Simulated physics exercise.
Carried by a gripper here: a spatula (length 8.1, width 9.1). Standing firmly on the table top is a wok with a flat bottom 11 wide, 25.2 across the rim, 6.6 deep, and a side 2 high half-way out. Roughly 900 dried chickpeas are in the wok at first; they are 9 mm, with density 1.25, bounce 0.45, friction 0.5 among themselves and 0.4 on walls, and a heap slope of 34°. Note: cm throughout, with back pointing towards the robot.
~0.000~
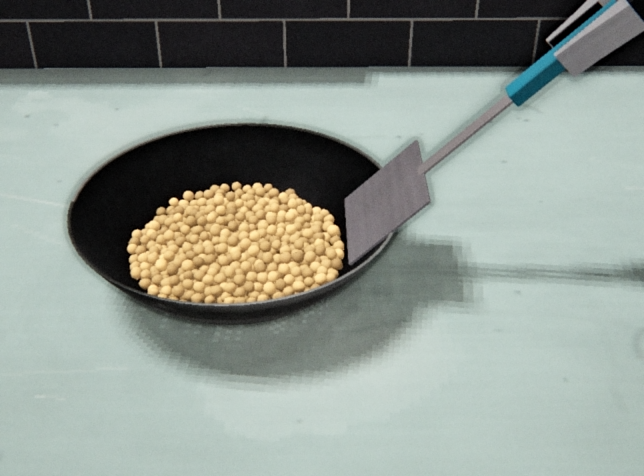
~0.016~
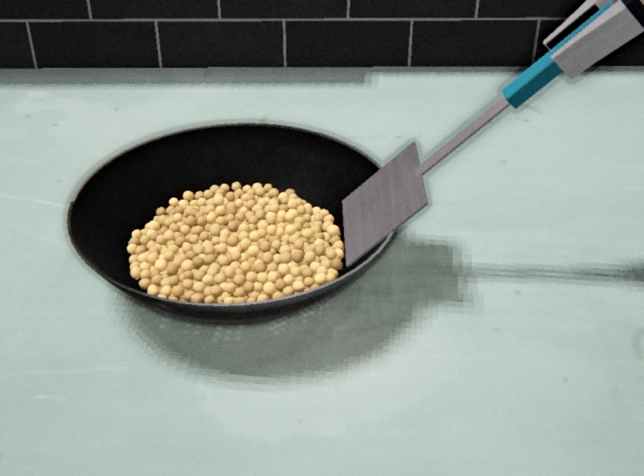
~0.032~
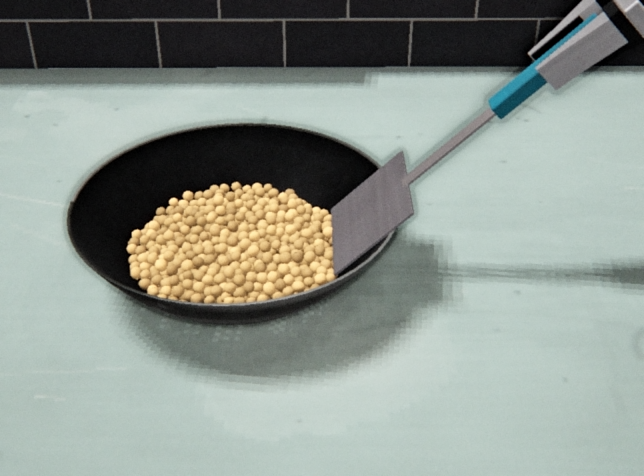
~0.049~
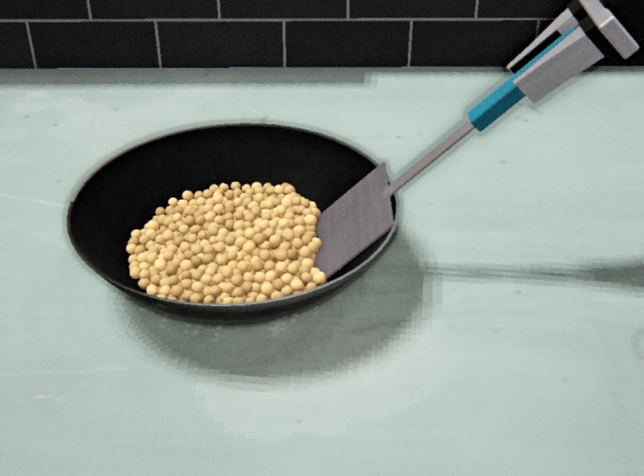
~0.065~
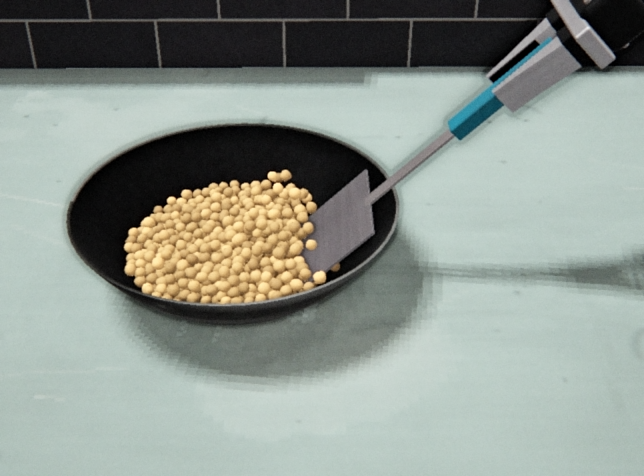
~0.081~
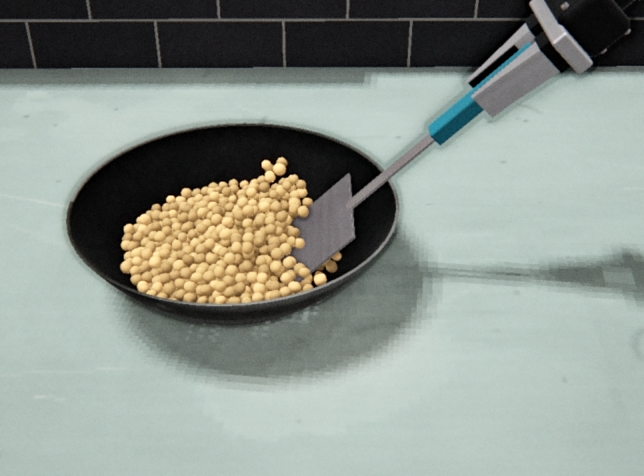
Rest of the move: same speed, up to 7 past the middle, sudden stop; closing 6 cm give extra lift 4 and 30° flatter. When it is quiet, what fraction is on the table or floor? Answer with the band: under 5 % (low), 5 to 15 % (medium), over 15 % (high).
High, over 15 %.
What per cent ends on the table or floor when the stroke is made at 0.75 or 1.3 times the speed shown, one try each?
I'd say near 10 and then near 30 per cent.
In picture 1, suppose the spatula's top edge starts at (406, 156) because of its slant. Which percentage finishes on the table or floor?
Roughly 30 percent ends on the table or floor.
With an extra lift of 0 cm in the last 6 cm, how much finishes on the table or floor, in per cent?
I'd reckon around 5 per cent.
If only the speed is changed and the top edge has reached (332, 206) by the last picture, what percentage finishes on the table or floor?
Near 30 in a hundred.
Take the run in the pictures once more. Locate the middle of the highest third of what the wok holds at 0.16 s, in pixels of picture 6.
I'd put it somewhere near (182, 217).
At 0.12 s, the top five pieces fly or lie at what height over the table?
About 9 centimetres.
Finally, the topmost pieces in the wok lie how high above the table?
About 6.5 cm above the table.
By 0.12 s, sloping 45°, highest piece 12 above the table; 899 in the wok, 1 on the blade or in flight.
By 0.16 s, sloping 32°, highest piece 15 above the table; 899 in the wok, 1 on the blade or in flight.
By 0.38 s, sloping 15°, highest piece 12 above the table; 688 in the wok, 68 on the table or floor, 144 on the blade or in flight.
By 1.43 s, sloping 15°, highest piece 6 above the table; 687 in the wok, 213 on the table or floor.
Final count, 687 in the wok, 213 on the table or floor. That is 24 % on the table or floor.
